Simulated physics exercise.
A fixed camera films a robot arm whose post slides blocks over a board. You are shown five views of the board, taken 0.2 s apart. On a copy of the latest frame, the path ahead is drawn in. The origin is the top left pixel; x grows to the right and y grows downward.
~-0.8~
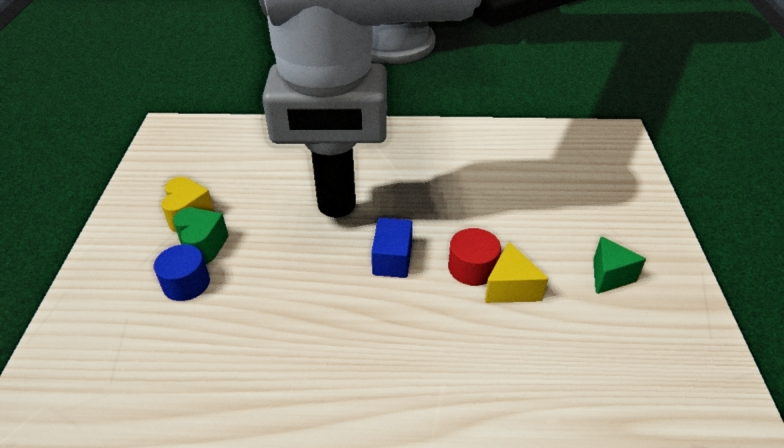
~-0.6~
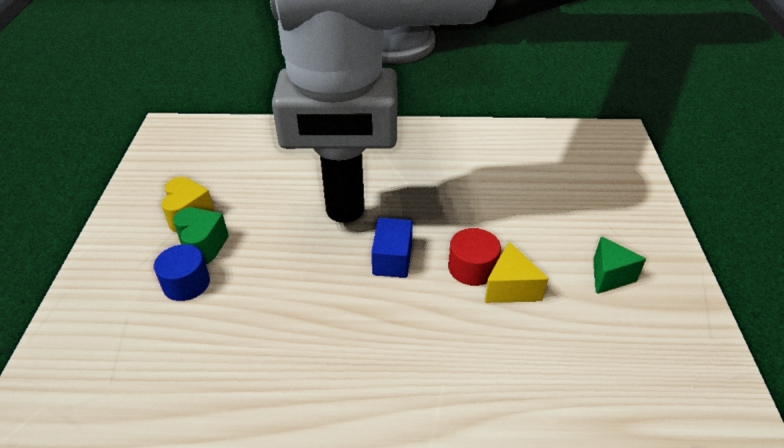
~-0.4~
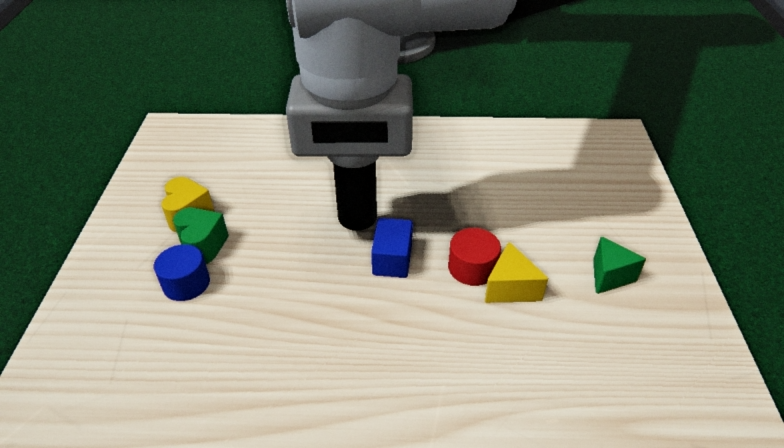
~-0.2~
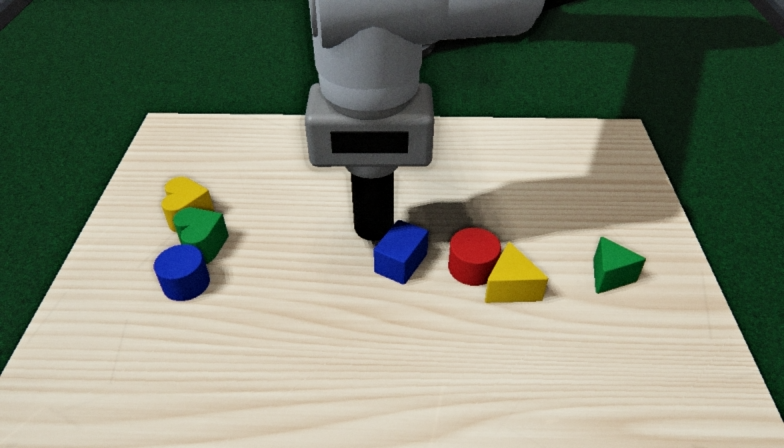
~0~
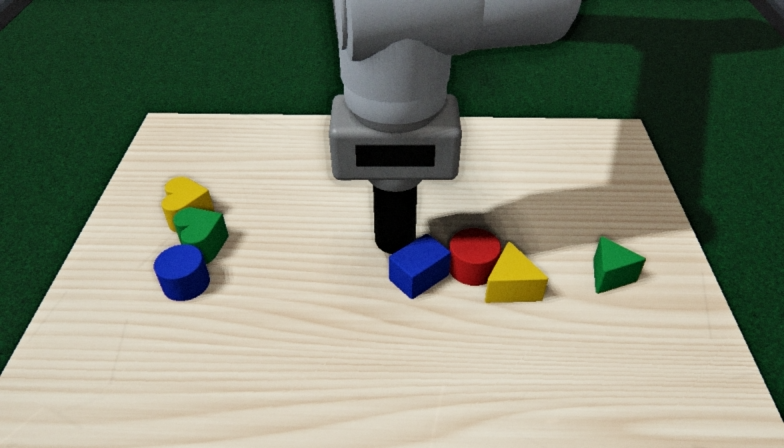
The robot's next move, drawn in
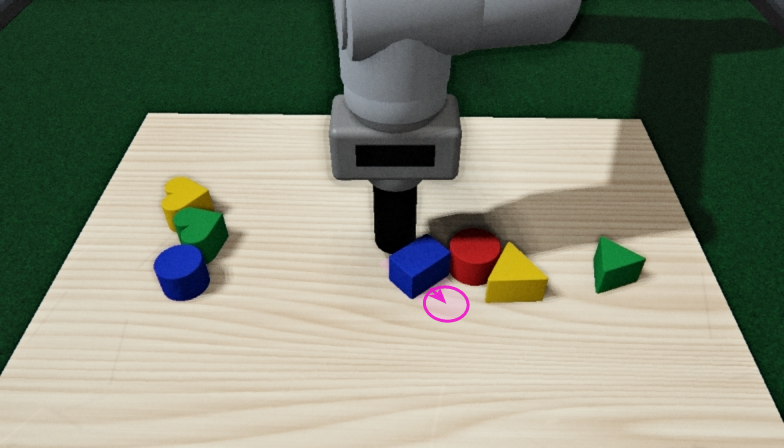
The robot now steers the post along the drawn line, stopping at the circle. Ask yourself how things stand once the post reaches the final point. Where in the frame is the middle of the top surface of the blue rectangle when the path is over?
I'd say the blue rectangle ends with its top centre at (477, 307).
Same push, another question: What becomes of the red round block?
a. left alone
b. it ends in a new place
My answer is option a.
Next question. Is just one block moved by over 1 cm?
Yes, that is what happens.
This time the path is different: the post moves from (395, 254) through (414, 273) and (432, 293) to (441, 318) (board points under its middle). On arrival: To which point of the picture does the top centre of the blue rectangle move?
Just about (479, 317).
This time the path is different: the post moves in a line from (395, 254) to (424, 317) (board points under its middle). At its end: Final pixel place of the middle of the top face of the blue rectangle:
That would be at about pixel (469, 300).
The drawn path runs from (395, 254) directly to (446, 304).
What follows on the original path. Halfway along, post at (421, 265); blue rectangle at (447, 280).
At the end, post at (447, 291); blue rectangle at (477, 307); red round block not moved.
